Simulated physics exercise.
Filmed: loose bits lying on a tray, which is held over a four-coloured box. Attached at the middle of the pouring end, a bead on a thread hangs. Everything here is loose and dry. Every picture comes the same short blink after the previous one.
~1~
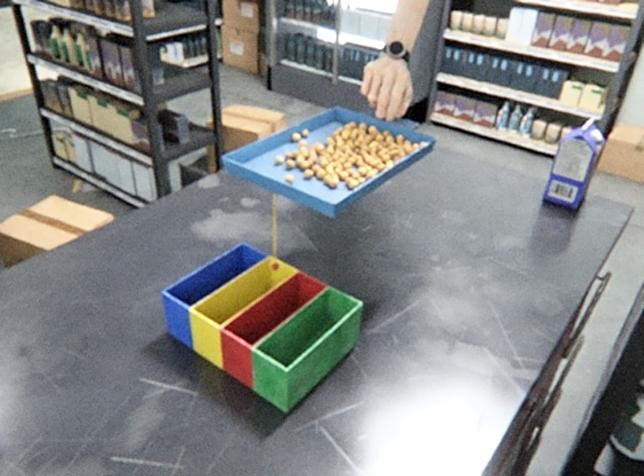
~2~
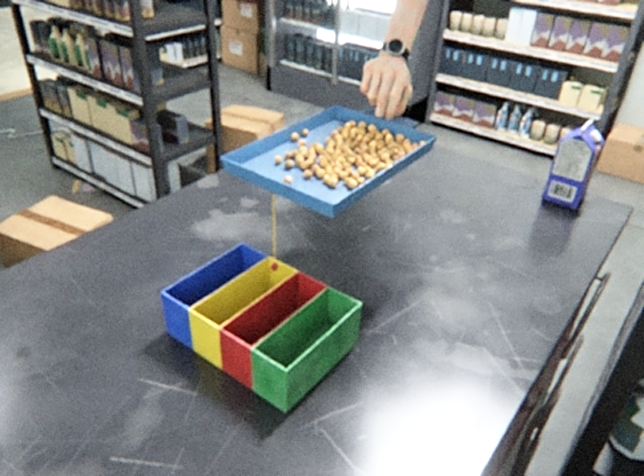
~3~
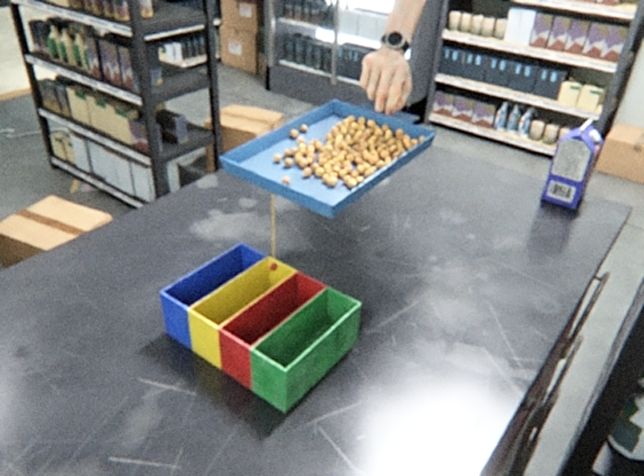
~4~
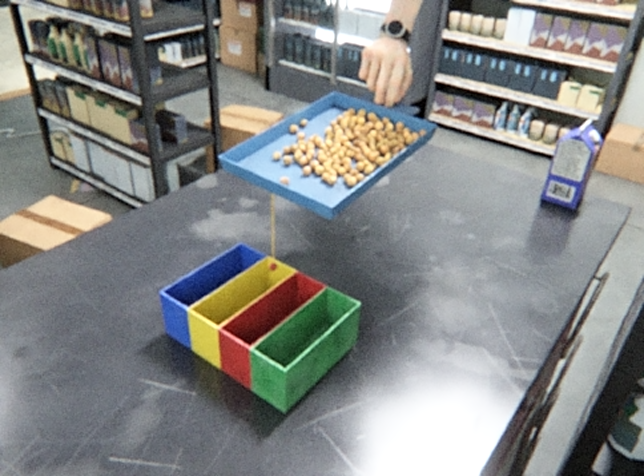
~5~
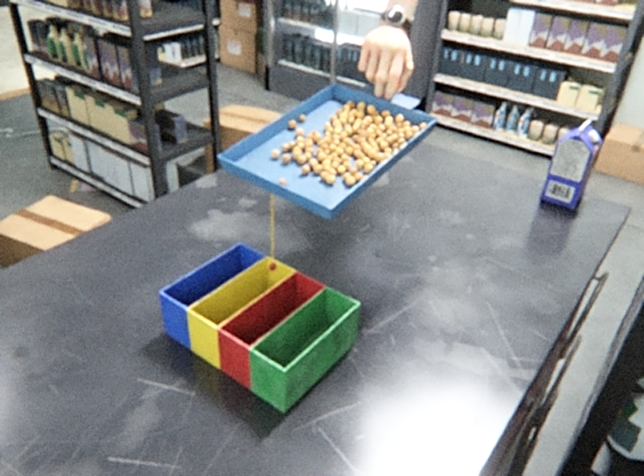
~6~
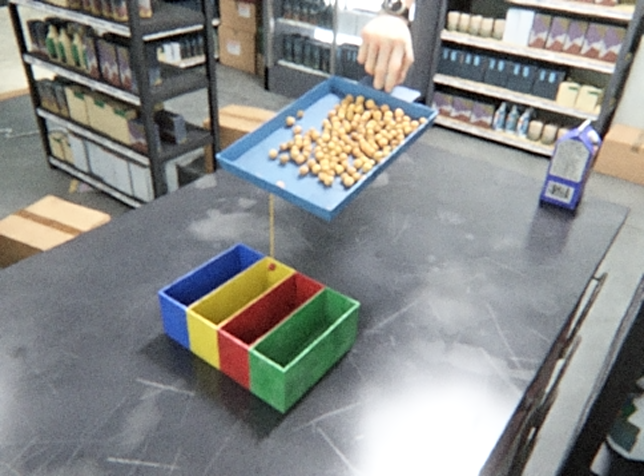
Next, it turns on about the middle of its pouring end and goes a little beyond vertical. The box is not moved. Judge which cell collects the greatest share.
I would say the green one.
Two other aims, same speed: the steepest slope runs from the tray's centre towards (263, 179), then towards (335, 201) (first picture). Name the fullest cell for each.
So, in order: That blue cell, then green.
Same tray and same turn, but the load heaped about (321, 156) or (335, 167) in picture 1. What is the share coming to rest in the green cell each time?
40 and 50 per cent.
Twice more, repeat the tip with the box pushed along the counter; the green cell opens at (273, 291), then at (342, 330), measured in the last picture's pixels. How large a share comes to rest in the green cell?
The first try gives 20 per cent, the second 10 per cent.
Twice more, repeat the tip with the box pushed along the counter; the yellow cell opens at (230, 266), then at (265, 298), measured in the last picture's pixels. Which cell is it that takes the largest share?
In the first case it's the green cell, in the second it's red.
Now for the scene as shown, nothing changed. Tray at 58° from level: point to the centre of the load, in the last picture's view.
Somewhere around pixel (309, 181) in the last picture.
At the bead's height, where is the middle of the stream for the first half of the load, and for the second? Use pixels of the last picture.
Starting near (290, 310), moving on to near (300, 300).
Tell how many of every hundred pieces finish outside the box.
Share outside: Near 10 %.
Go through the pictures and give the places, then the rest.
The first frame shows corners of the pouring end (226, 157) and (333, 201), level; middle of the load (358, 152), round wooden beads; bead on its thread (275, 266); blue cell (178, 317); yellow cell (207, 335); red cell (237, 355); green cell (270, 376).
The second frame shows corners of the pouring end (225, 157) and (333, 202), level; middle of the load (357, 151).
The third frame shows corners of the pouring end (224, 157) and (332, 202), tipped barely, lowest at the right corner; middle of the load (356, 148).
The fourth frame shows corners of the pouring end (223, 156) and (331, 204), tipped a little, lowest at the right corner; middle of the load (356, 143).
The fifth frame shows corners of the pouring end (222, 156) and (330, 205), tipped a little, lowest at the right corner; middle of the load (355, 139).
The sixth frame shows corners of the pouring end (221, 156) and (329, 207), tipped a little, lowest at the right corner; middle of the load (354, 136), roughly half on the move; blue cell (175, 317); yellow cell (203, 335); red cell (234, 355); green cell (267, 377).
Just after the last frame, tray tipped steeply; almost all on the tray; just a few in the green cell; just a few falling or outside the box.
A moment on, tray tipped right over; about a tenth on the tray; roughly a third in the green cell; roughly a quarter in the red cell; about a tenth in the yellow cell; roughly a quarter falling or outside the box.
Further on, tray tipped past a quarter turn; roughly half in the green cell; roughly a quarter in the red cell; about a tenth in the yellow cell; just a few in the blue cell; about a tenth falling or outside the box.
When it is over, tray tipped past a quarter turn; roughly half in the green cell; roughly a quarter in the red cell; about a tenth in the yellow cell; just a few in the blue cell; about a tenth outside the box.
